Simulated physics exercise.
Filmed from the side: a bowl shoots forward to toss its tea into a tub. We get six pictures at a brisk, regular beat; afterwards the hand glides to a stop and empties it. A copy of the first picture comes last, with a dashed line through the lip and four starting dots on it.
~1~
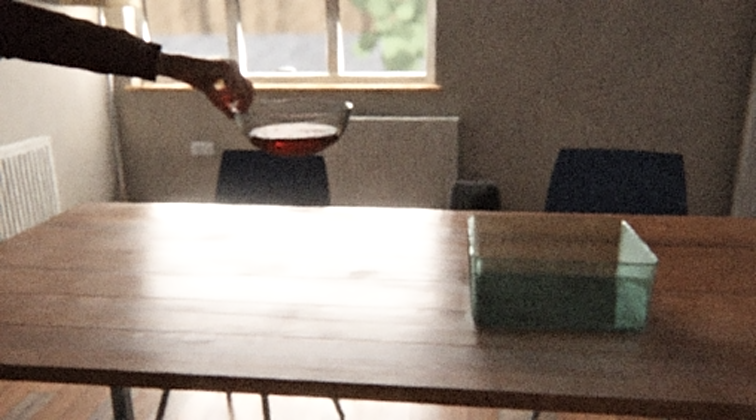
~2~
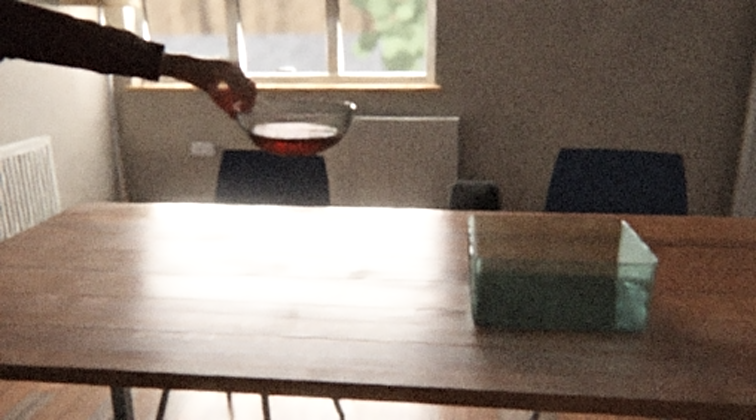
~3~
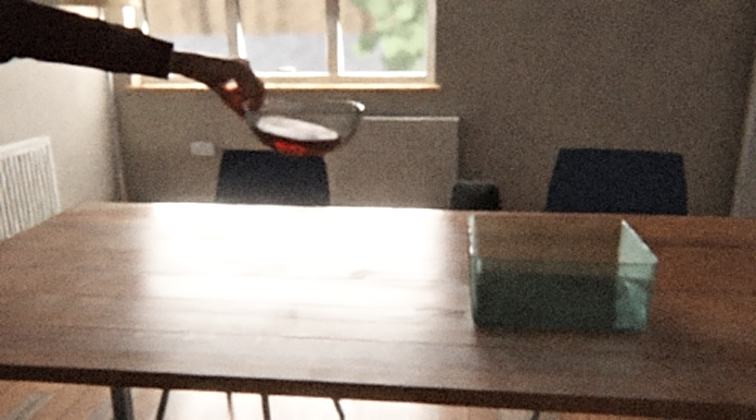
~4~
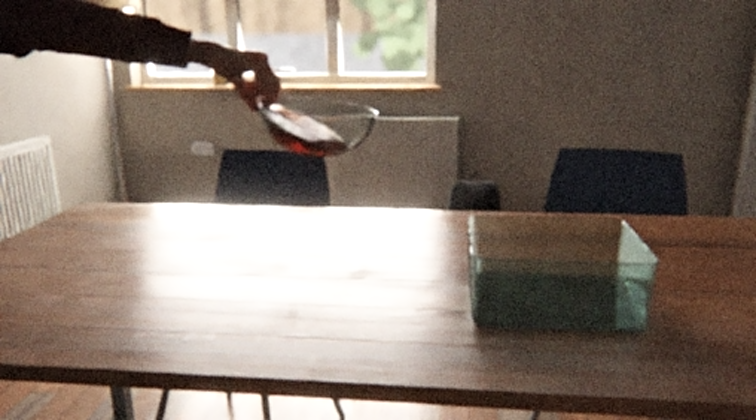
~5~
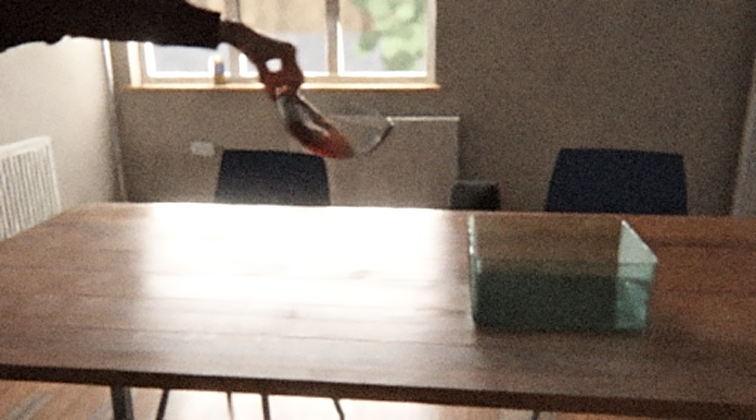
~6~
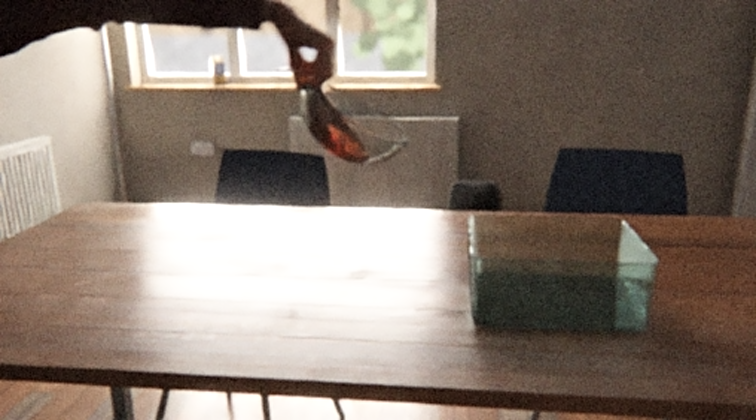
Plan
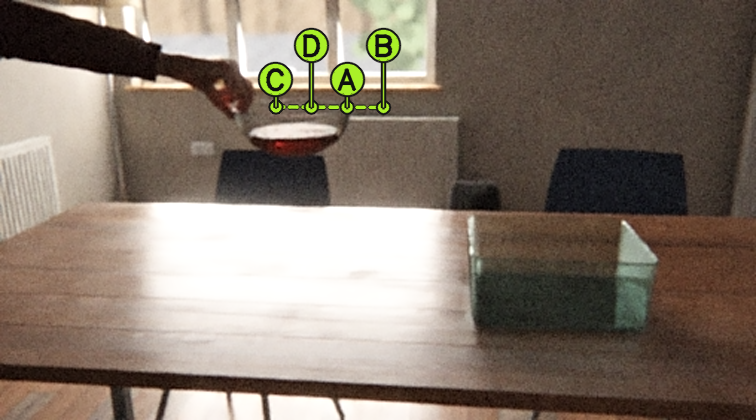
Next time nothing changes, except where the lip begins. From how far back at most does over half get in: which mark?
Dot B.
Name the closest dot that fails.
A.
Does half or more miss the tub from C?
Yes, that goes wrong.
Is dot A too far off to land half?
Yes.
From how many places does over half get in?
One of the four.
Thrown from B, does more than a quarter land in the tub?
Yes.
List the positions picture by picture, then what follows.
The first frame shows upright, lip at (349, 107); tub from (471, 322) to (647, 329); nothing has left yet.
The second frame shows upright, lip at (352, 107); nothing has left yet.
The third frame shows upright, lip at (361, 108); nothing has left yet.
The fourth frame shows tipped about 7°, lip at (375, 114); nothing has left yet.
The fifth frame shows tipped about 17°, lip at (392, 125); tea is over the rim, down to (287, 91).
The sixth frame shows tipped about 32°, lip at (407, 141); tea is over the rim, down to (315, 82).
In lime, A at (347, 107); B at (383, 107); C at (275, 107); D at (311, 107).
For dot A, about 23 % lands in the tub, 73 % falls short and 3 % goes beside or beyond.
For dot B, about 71 % lands in the tub, 23 % falls short and 6 % goes beside or beyond.
For dot C, about 0 % lands in the tub, 100 % falls short.
For dot D, about 2 % lands in the tub, 97 % falls short.
